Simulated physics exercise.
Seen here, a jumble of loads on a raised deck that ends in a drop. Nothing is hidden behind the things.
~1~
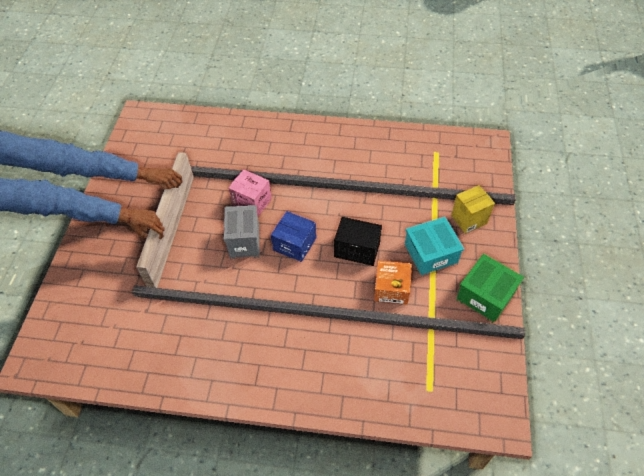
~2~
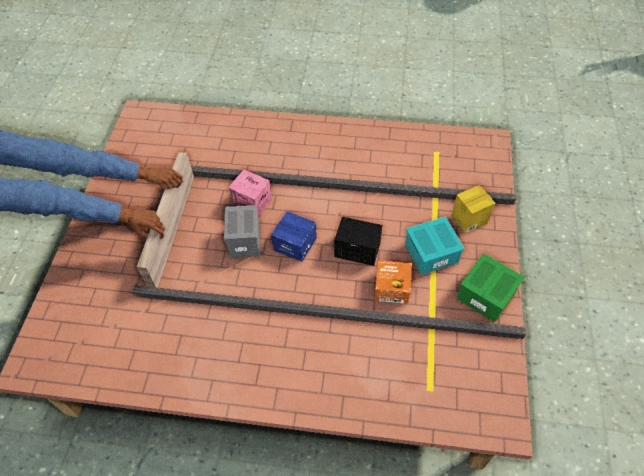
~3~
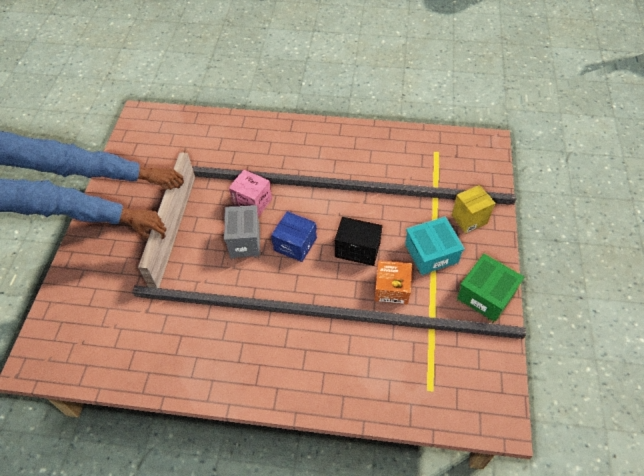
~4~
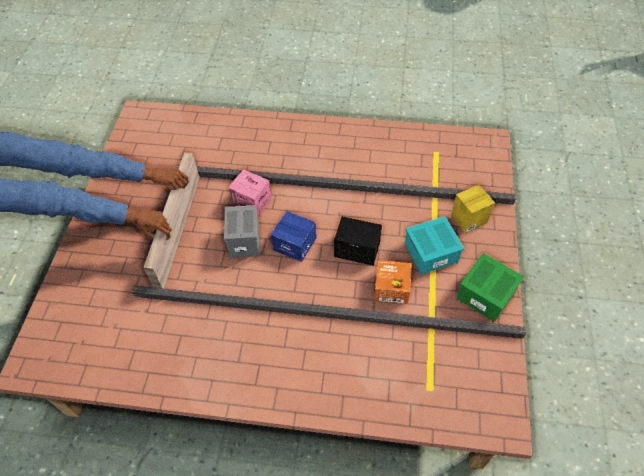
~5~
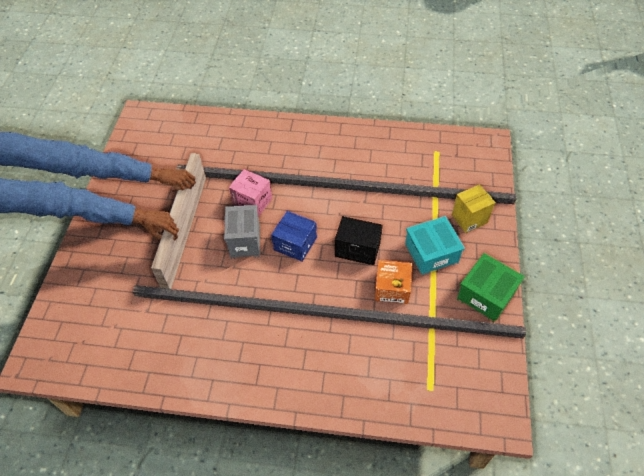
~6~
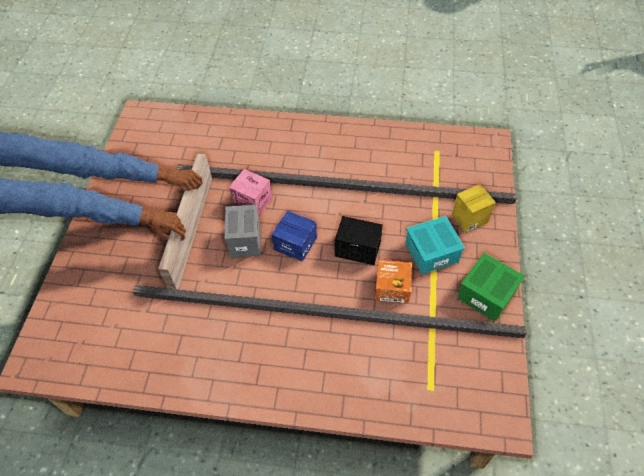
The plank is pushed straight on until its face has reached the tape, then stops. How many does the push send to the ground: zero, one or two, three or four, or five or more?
The number that fall off is one or two.
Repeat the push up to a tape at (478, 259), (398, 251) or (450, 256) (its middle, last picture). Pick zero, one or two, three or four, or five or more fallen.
The falls would be 5 or more; one or two; either one or two.
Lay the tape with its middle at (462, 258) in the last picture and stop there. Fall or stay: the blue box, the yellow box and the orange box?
The blue box is kept, the yellow box is kept, the orange box does not fall.
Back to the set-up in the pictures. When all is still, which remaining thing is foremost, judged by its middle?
The green tote ends nearest.
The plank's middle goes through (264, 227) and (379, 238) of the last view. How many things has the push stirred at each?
3 and 7.
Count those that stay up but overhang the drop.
It comes to 1.
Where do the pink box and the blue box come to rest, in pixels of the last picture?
About (453, 207), and the other about (485, 250).
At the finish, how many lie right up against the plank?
That makes 3.
A little later, none off yet; green tote at rest near (490, 288); yellow box at rest near (473, 209); turquoise tote at rest near (434, 246).
Next, none off yet; green tote moving near (492, 290); yellow box at rest near (473, 209); turquoise tote shifted a little near (457, 249).
Later still, none off yet; green tote shifted a little near (511, 295); yellow box at rest near (473, 209); turquoise tote shifted well along near (520, 253).
When it is over, the number that fall off is one or two; down, black crate and turquoise tote.
